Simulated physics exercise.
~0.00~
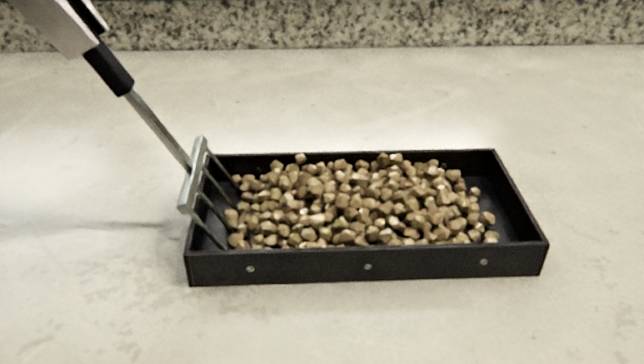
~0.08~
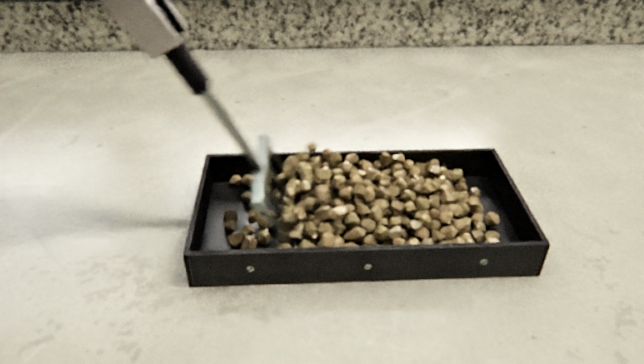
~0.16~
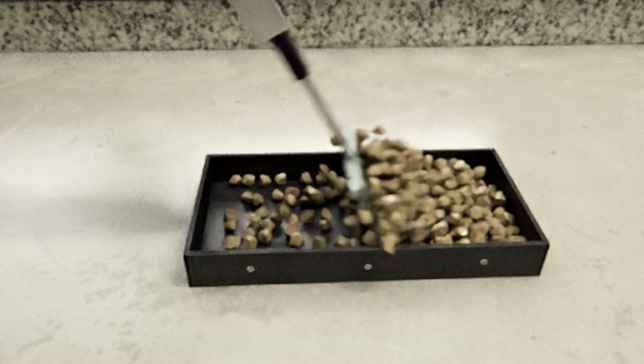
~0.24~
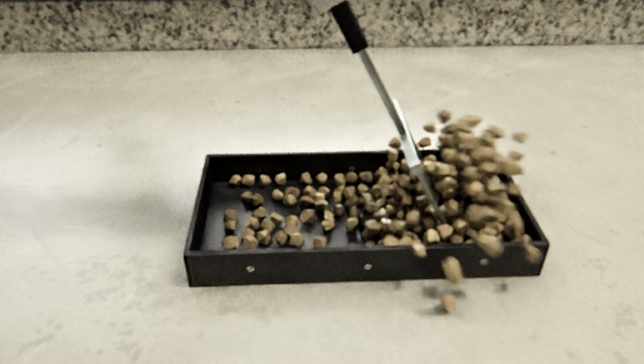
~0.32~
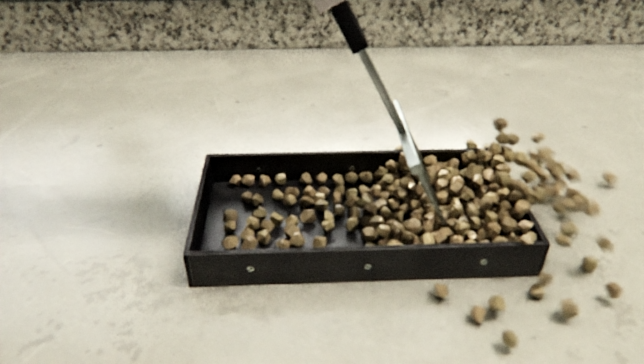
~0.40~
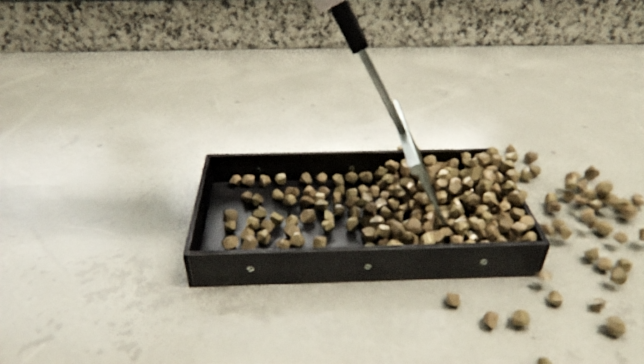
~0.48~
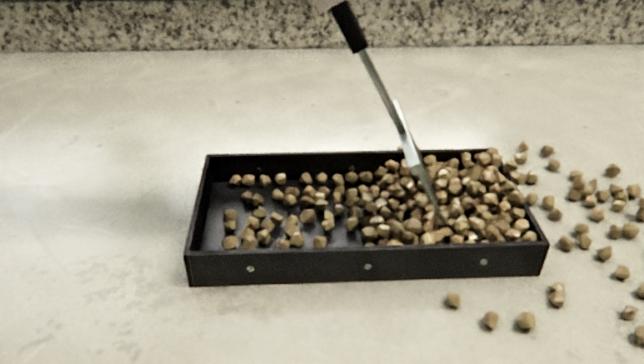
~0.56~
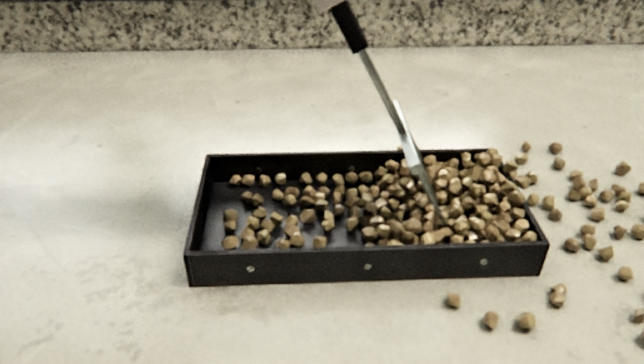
A robot arm's comb sweeps right through small brown pebbles in a black tray, heaping them toward the right end and flinging some over the edge. The comb stops, tilted in the pile, while spilled pebbles scatter and settle on the table, with most still in the tray.
